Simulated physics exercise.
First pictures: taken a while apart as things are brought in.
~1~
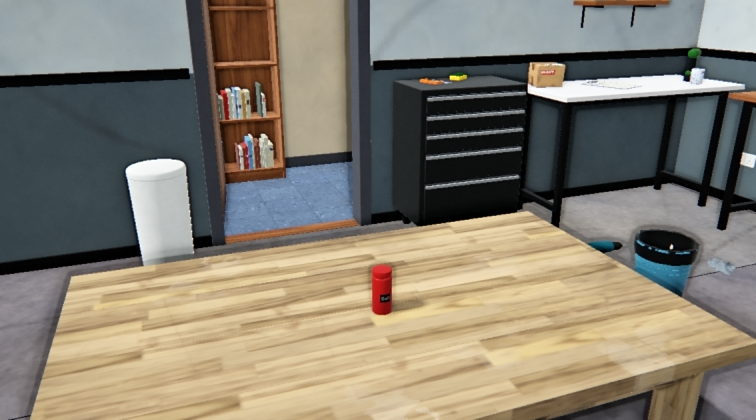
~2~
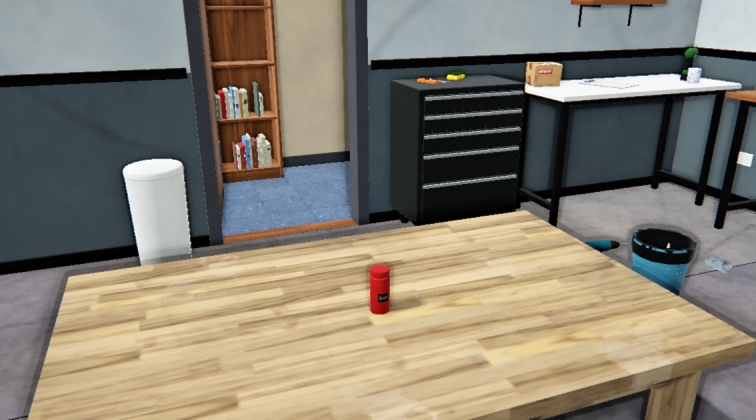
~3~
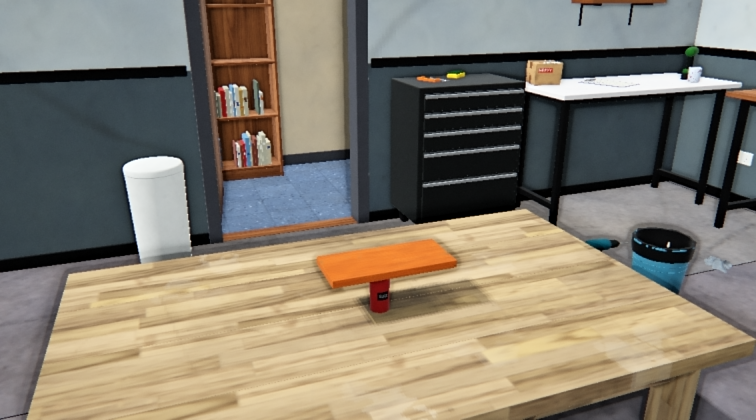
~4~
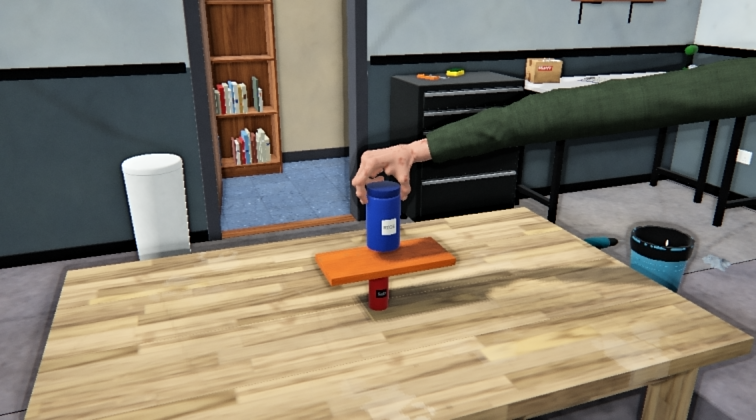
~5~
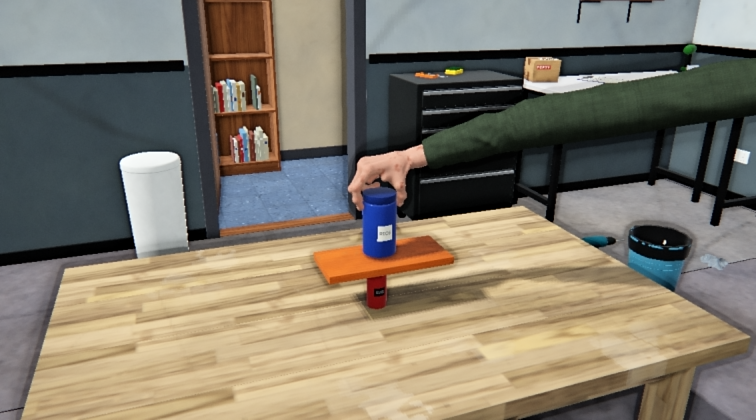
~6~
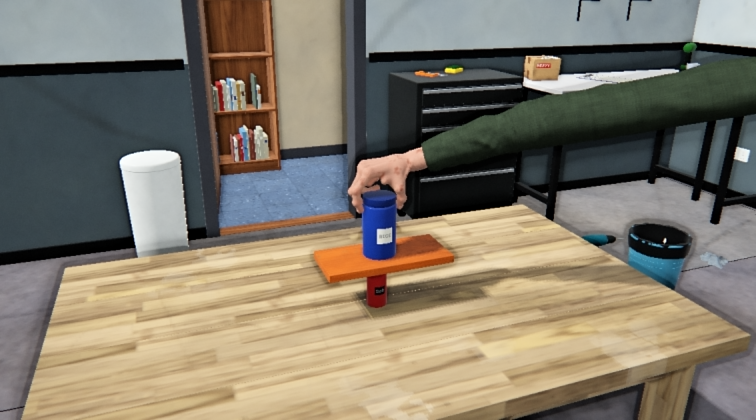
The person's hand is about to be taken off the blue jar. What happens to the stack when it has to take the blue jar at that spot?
It stands.
Then, 0.30 s after the last picture, nothing has stirred.
Then, 0.70 s after the last picture, blue jar resting near (379, 225).
At rest, all 3 in place. Seen from the same camera at the end, blue jar near (379, 225). The stack keeps its balance.
